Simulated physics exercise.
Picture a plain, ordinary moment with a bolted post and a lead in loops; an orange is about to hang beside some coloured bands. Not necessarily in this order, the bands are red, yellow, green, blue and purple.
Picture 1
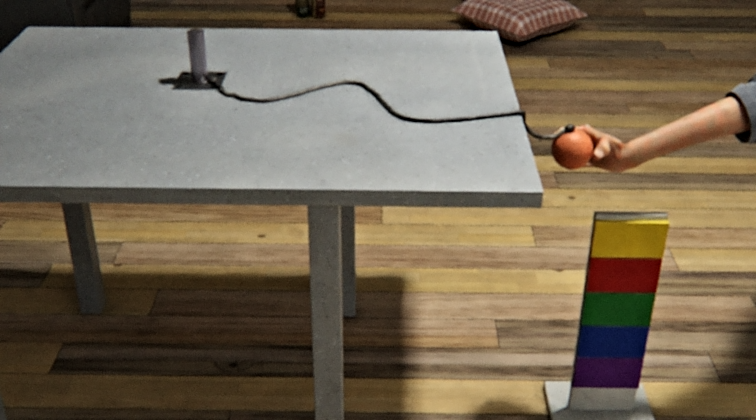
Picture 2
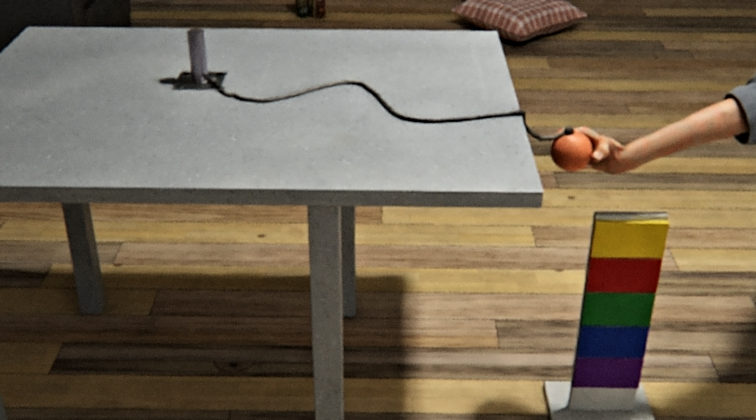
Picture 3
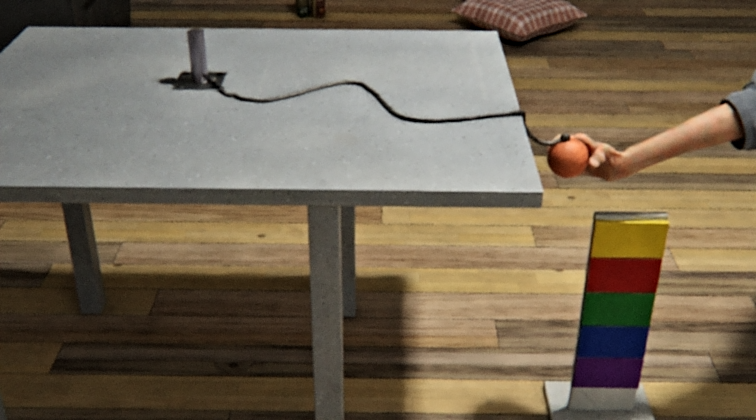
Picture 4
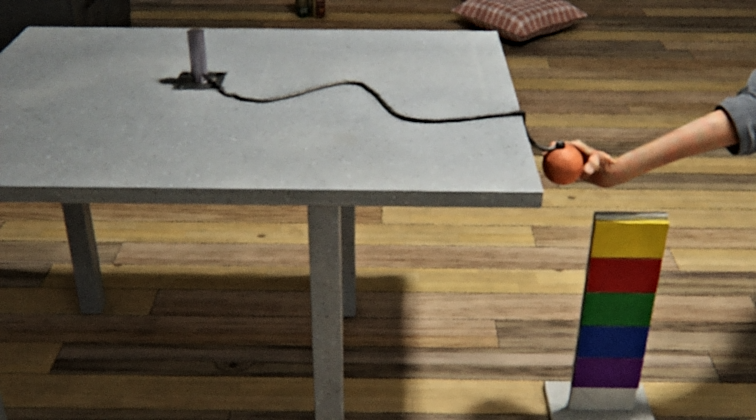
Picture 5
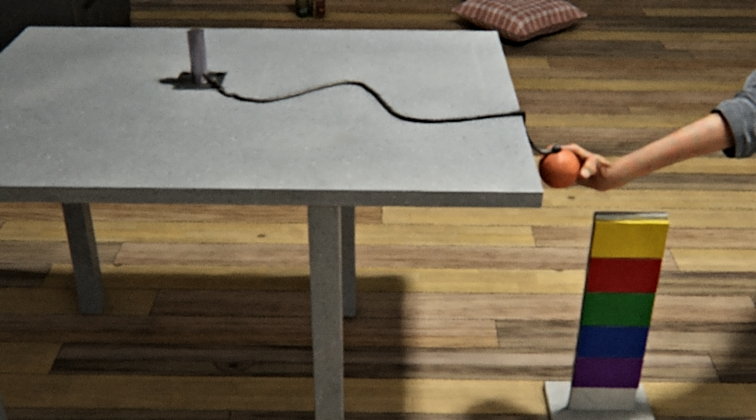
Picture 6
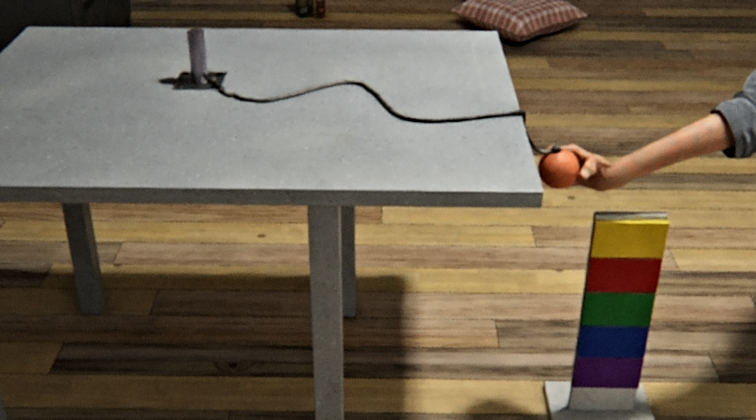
The clip shows a hand holding an orange ball on a dark cord at the right edge of a pale table, then moving it slightly down and left, above and beside a stand with yellow, red, green, blue and purple bands.
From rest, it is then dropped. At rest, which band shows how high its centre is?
The red band shows it.
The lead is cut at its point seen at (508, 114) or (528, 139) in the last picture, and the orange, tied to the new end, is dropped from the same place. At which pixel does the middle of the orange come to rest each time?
Roughly (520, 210), then roughly (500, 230).
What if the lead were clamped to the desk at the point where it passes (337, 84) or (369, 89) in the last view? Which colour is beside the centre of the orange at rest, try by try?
Each in turn comes out as yellow, yellow.
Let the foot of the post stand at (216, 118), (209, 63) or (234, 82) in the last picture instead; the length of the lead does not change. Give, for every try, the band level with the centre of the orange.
In turn, green, then red, then green.
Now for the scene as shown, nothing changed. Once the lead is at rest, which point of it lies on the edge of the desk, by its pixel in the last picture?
Roughly (425, 121).
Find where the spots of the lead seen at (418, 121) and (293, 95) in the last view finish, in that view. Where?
(513, 104), then (325, 89).
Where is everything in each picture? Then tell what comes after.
Orange (572, 149); yellow (630, 241); red (624, 276); green (619, 310); blue (613, 343); purple (608, 374), in the first frame.
Orange (571, 151); lead through (228, 95) (299, 94) (369, 89) (411, 120) (493, 116), in the second frame.
Orange (568, 158), in the third frame.
Orange (562, 164); lead through (228, 95) (299, 94) (369, 89) (411, 120) (493, 116), in the fourth frame.
Orange (559, 168), in the fifth frame.
Orange (559, 168); lead through (228, 95) (299, 94) (369, 89) (411, 120) (493, 116), in the sixth frame.
Soon after, orange near (509, 254); level with red.
Then, orange near (511, 262); level with red.
At rest, orange near (513, 266); level with red. The red one.
